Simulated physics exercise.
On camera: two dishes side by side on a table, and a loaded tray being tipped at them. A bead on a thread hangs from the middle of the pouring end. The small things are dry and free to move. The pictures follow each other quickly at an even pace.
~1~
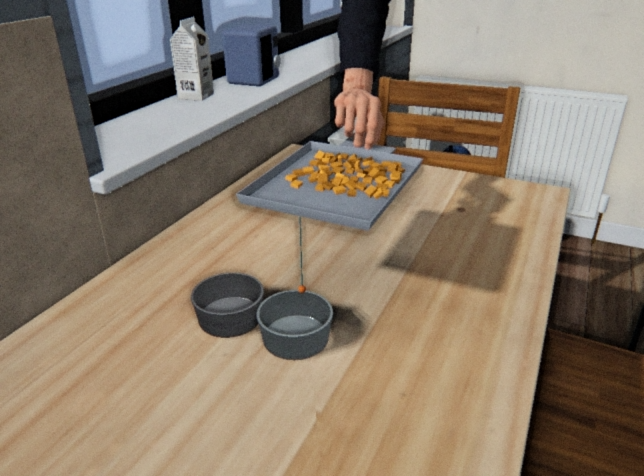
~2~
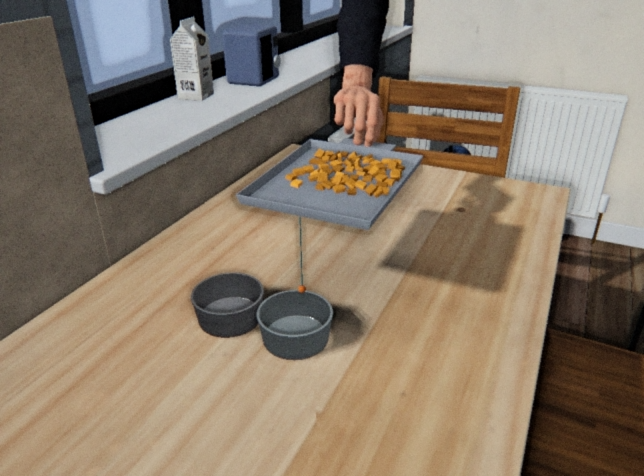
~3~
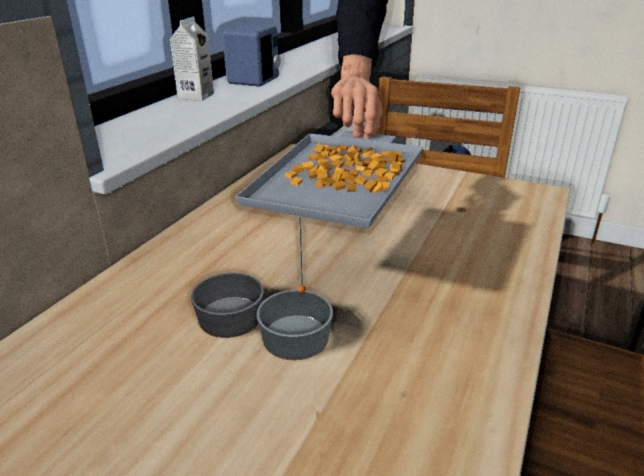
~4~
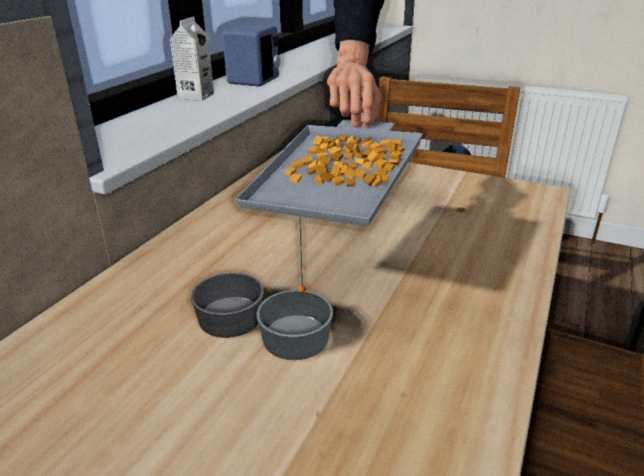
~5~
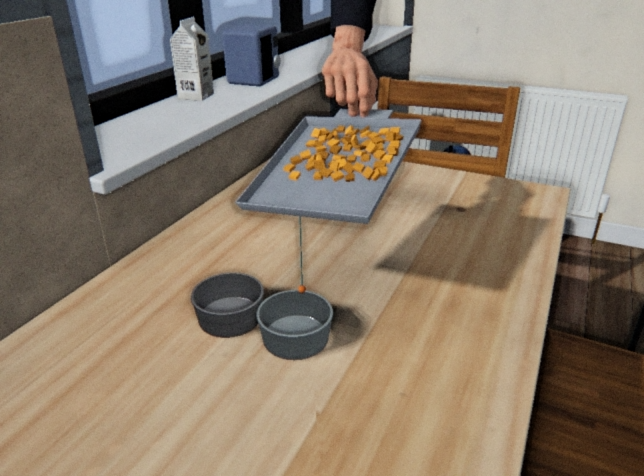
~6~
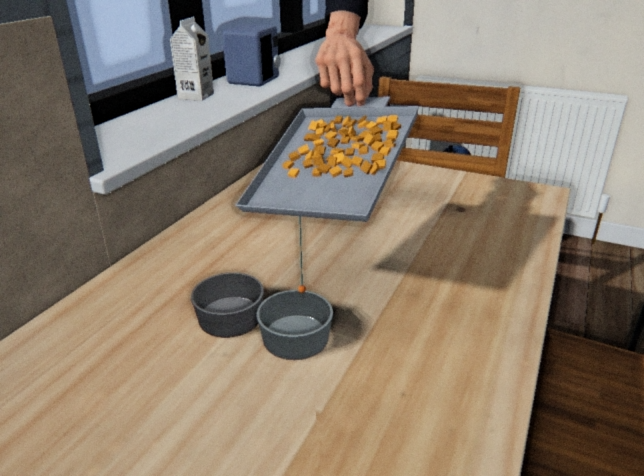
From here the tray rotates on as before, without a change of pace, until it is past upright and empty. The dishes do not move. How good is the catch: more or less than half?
In the dishes lies the larger part of it.
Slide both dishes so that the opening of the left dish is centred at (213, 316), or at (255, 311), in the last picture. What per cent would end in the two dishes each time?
Near 10 % and 30 %.
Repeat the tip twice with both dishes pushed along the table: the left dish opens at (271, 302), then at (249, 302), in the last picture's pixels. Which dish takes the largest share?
One: The left dish. Two: The left one.
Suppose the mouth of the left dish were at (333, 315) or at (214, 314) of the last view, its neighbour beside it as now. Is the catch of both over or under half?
At the first place less than half, at the second under half.
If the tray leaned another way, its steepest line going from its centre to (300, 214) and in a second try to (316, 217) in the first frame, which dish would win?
At the first place the right one, at the second the right one.
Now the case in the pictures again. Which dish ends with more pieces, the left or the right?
It is the left dish.
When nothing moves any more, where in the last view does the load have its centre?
Around (238, 313).
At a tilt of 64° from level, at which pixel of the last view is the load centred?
Around (265, 202).
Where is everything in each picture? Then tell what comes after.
In the first frame, corners of the pouring end at (240, 193) and (369, 220), level; middle of the load at (350, 171), small crackers; left dish at (209, 322); right dish at (278, 344); bead on its thread at (302, 289).
In the second frame, corners of the pouring end at (240, 194) and (368, 220), level; middle of the load at (350, 169).
In the third frame, corners of the pouring end at (239, 196) and (368, 218), tipped barely, lowest at the left corner; middle of the load at (350, 164).
In the fourth frame, corners of the pouring end at (239, 198) and (367, 216), tipped a little, lowest at the left corner; middle of the load at (349, 156).
In the fifth frame, corners of the pouring end at (239, 201) and (366, 215), tipped clearly, lowest at the left corner; middle of the load at (347, 148).
In the sixth frame, corners of the pouring end at (239, 204) and (365, 213), tipped clearly, lowest at the left corner; middle of the load at (345, 140); left dish at (209, 322); right dish at (278, 344).
Soon after the last picture, tray tipped steeply; nearly all on the tray; a small part in the air.
A little later, tray tipped past a quarter turn; about a quarter on the tray; a small part in the right dish; about half in the left dish; a small part outside both; a small part in the air.
Later still, tray tipped past a quarter turn; a small part in the right dish; about two thirds in the left dish; about a quarter outside both.
At rest, tray tipped past a quarter turn; a small part in the right dish; about two thirds in the left dish; about a quarter outside both.
